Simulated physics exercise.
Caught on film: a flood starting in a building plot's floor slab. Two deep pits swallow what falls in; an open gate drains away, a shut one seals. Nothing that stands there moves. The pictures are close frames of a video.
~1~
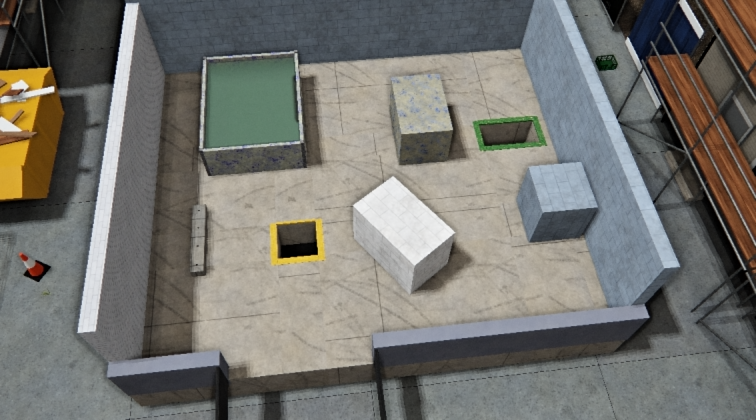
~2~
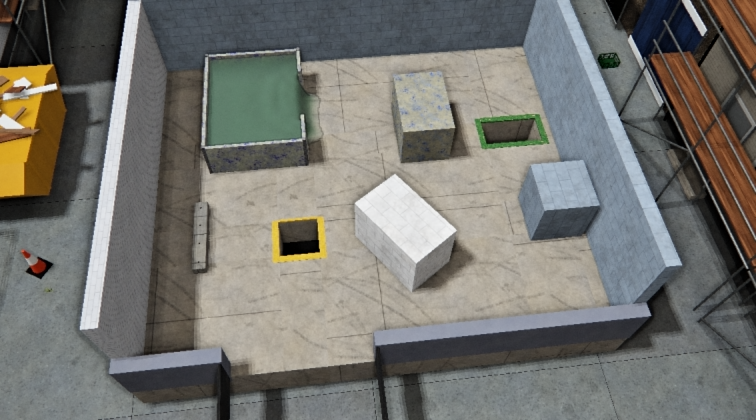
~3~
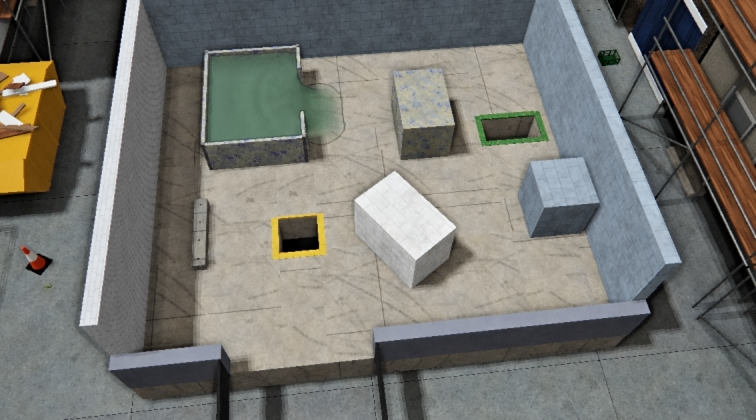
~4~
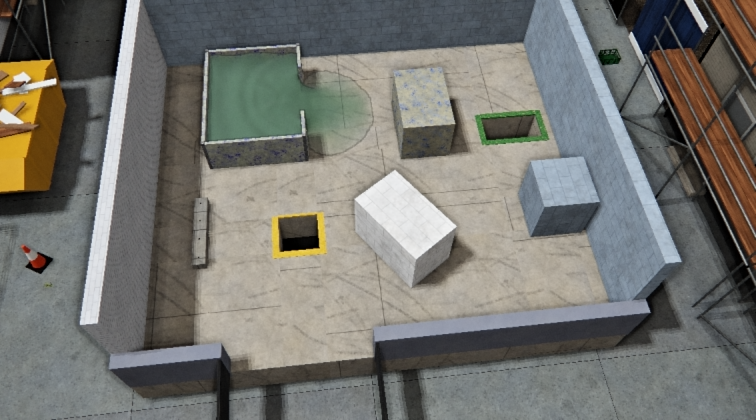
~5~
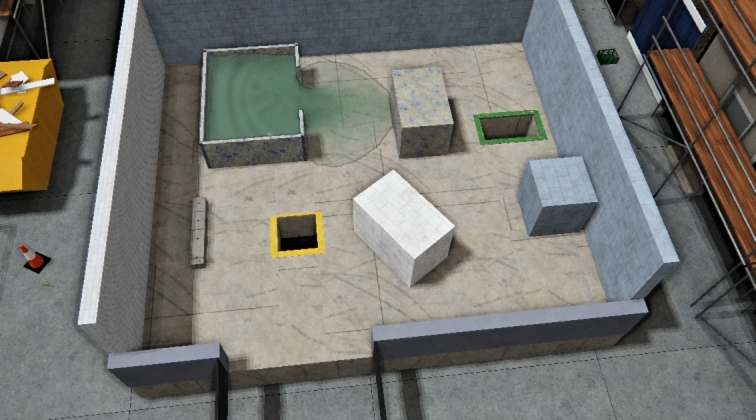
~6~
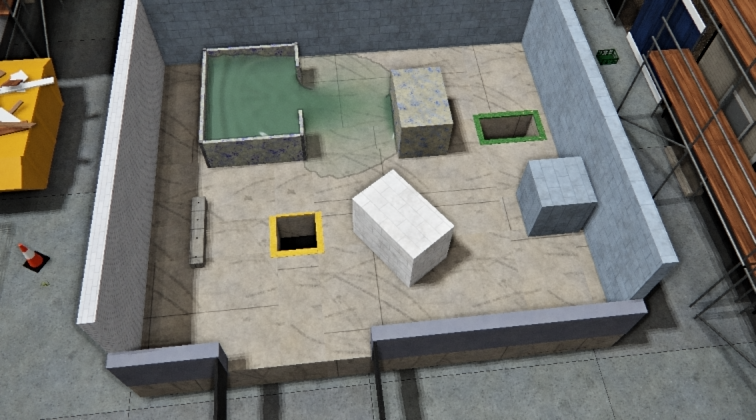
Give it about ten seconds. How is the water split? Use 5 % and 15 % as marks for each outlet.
In the end: The gate takes under 5 %; the green pit takes over 15 %; the yellow pit takes between 5 and 15 %.
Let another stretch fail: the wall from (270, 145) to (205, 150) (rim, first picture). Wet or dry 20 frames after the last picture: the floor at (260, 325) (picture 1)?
At that place: Flooded.
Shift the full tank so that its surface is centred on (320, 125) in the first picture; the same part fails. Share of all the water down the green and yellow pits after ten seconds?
Roughly, in per cent: Green 12, yellow 6.
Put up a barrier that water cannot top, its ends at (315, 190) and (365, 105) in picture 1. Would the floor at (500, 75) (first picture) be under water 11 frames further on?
At that place: Wet.
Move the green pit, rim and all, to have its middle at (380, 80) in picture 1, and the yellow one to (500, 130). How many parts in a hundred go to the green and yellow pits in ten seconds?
Parts in a hundred: Green 35, yellow 6.
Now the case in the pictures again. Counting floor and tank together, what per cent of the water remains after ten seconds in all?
Roughly 62 per cent.
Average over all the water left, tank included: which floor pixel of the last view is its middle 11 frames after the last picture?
Around (319, 114).
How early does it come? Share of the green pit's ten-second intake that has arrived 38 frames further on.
Some 55 per cent.
A moment on, water covers 20 % of the floor; the gate 0 %, the green pit 0 %, the yellow pit 0 %.
Next, water covers 30 % of the floor; the gate 0 %, the green pit 0 %, the yellow pit 0 %.
Then, water covers 45 % of the floor; the gate 0 %, the green pit 3 %, the yellow pit 3 %.
Later, water covers 55 % of the floor; the gate 1 %, the green pit 14 %, the yellow pit 7 %.
In the end, water covers 75 % of the floor; the gate 2 %, the green pit 26 %, the yellow pit 10 %.
